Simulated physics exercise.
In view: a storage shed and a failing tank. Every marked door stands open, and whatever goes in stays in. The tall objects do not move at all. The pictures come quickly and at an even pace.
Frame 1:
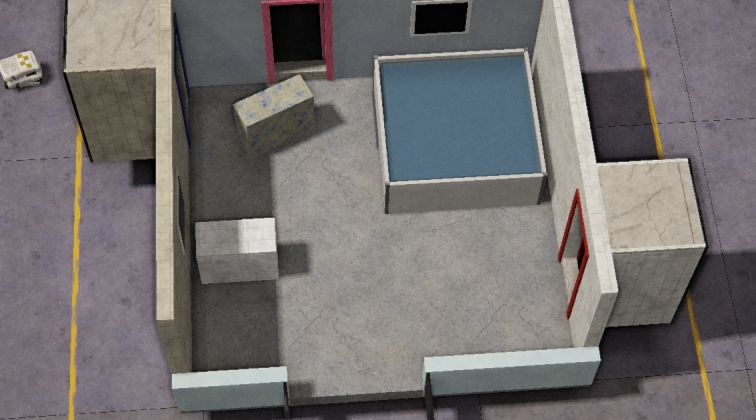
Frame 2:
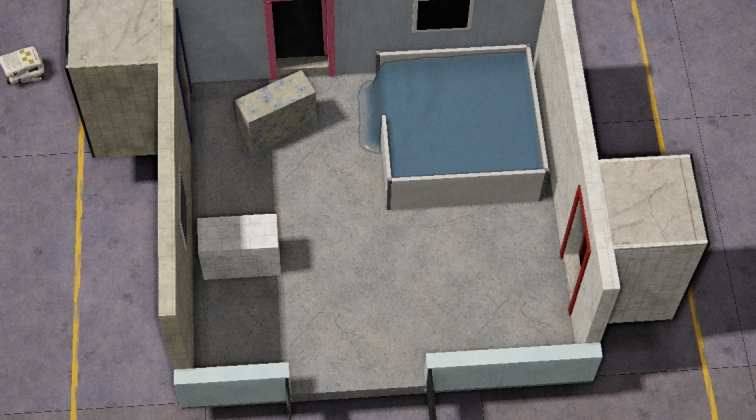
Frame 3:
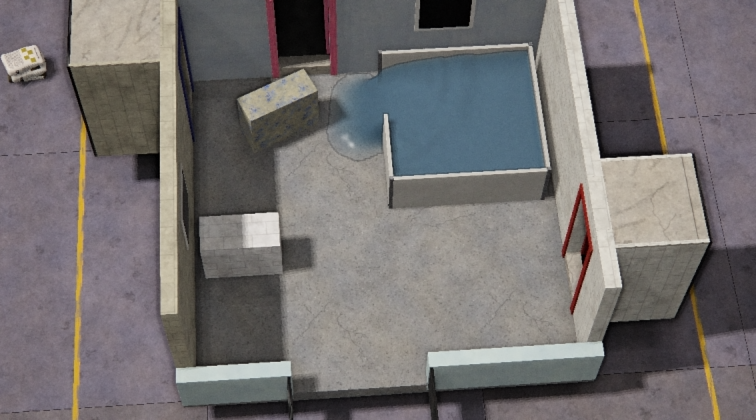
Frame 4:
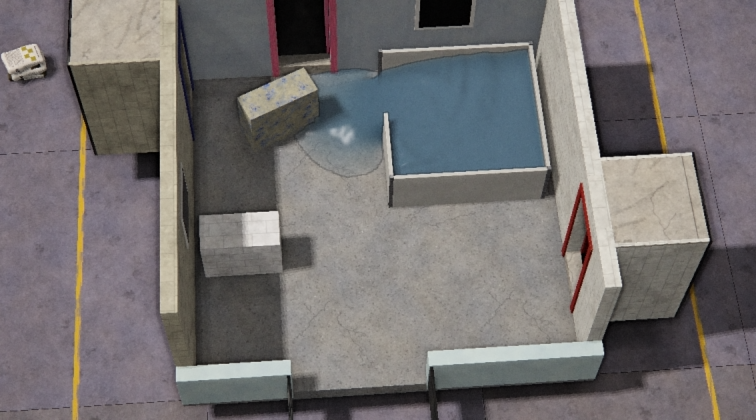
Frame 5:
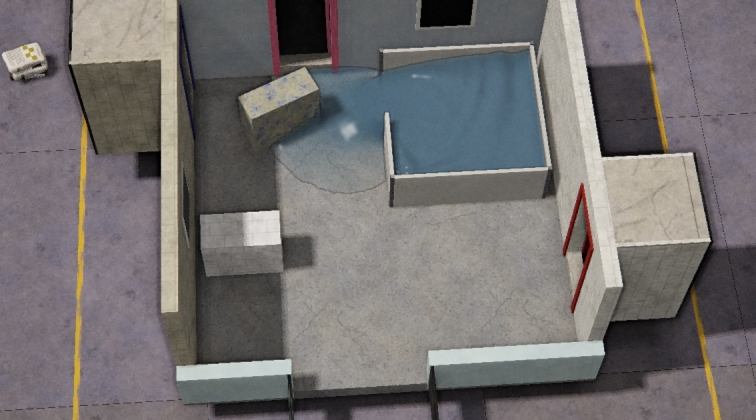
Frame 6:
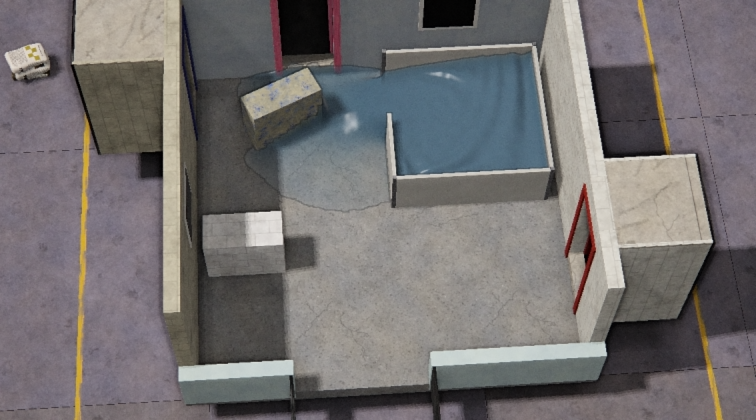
A blue water tank opens on its left side and water spreads leftward across the grey floor around a speckled block.
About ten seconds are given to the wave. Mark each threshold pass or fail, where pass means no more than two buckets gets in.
Blue door - fail; pink door - fail; red door - pass.
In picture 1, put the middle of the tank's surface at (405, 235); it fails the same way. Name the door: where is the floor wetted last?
It's the door marked red, as it turns out.
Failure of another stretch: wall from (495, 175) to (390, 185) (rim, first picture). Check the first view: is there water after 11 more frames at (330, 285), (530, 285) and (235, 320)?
In the order given: Swamped, swamped and swamped.
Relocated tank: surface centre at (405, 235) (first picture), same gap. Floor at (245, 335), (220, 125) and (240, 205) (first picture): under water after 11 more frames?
Result: Inundated; inundated; inundated.
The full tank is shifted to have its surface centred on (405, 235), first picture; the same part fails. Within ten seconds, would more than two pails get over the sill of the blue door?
Note: Blue door surpasses it.
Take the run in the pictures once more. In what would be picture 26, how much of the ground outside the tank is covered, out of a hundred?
Around 60 percent, give or take.
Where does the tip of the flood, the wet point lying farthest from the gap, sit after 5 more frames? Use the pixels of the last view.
Close to (199, 260), I think.
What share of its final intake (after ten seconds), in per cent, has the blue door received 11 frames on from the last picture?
Roughly 35 percent.
A moment on, water covers 30 % of the floor; the blue door under two buckets in, the pink door over two buckets in, the red door not reached.
Next, water covers 40 % of the floor; the blue door over two buckets in, the pink door far over two buckets in, the red door not reached.
Then, water covers 60 % of the floor; the blue door far over two buckets in, the pink door far over two buckets in, the red door not reached.
Later, water covers 100 % of the floor; the blue door far over two buckets in, the pink door far over two buckets in, the red door wet at the sill, nothing in.
In the end, water covers 100 % of the floor; the blue door far over two buckets in, the pink door far over two buckets in, the red door wet at the sill, nothing in.
